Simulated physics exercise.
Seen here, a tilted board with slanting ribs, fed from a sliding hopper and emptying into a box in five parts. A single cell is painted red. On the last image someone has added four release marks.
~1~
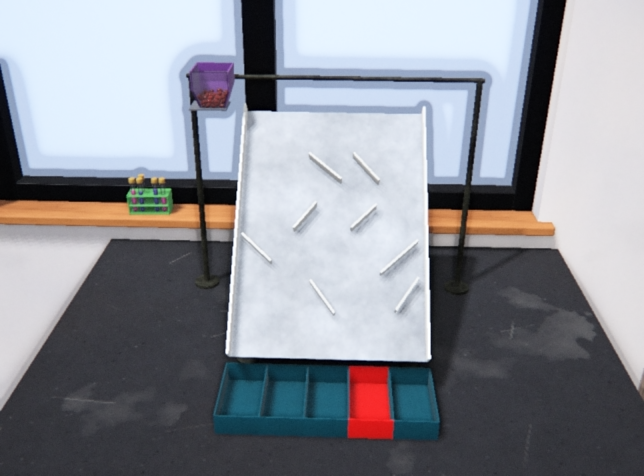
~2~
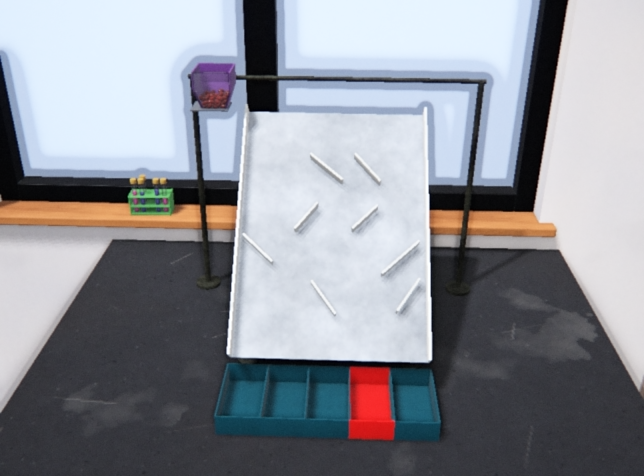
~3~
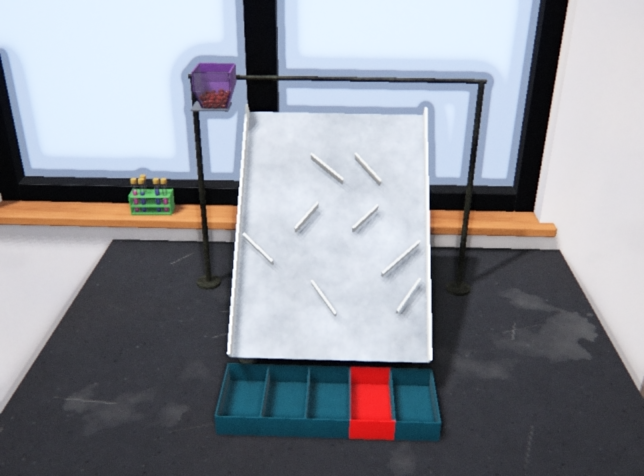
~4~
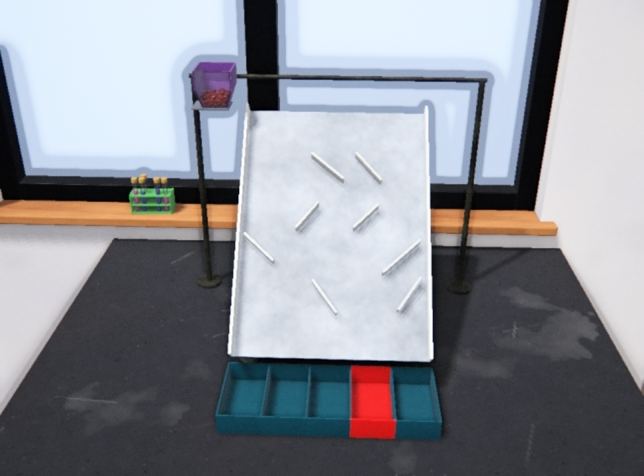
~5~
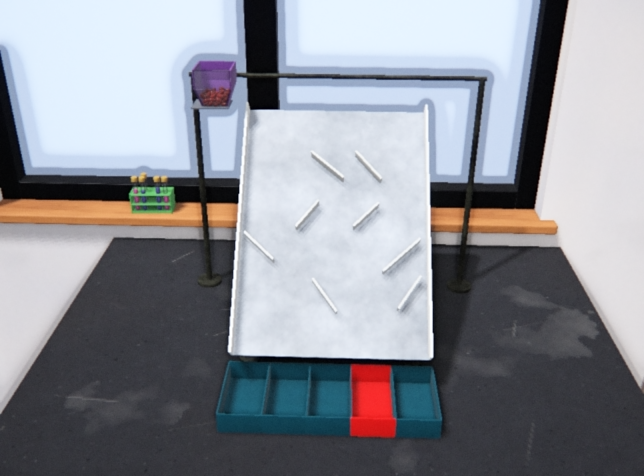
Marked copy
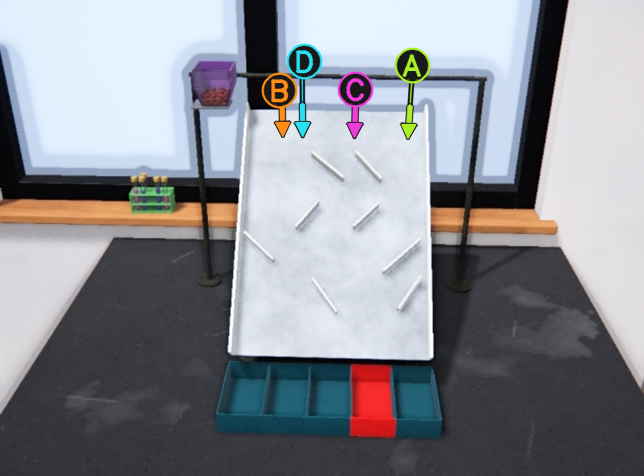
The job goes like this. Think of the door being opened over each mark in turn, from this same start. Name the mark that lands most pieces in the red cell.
I would pick mark C.
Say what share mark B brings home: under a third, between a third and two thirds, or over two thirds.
It is under a third.
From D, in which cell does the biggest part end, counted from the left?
The second from the left.
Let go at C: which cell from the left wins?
It is the fourth one.
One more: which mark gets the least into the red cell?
B it is.
On the marked copy, mark A meets the board at (408, 133); mark B meets the board at (282, 131); mark C meets the board at (354, 132); mark D meets the board at (302, 131).
For mark A, roughly a third in the red cell, roughly half in other cells, about a tenth held on the board.
For mark B, just a few in the red cell, almost all in other cells, just a few held on the board.
For mark C, roughly half in the red cell, roughly a third in other cells, about a tenth held on the board.
For mark D, about a tenth in the red cell, the larger part in other cells, just a few held on the board.
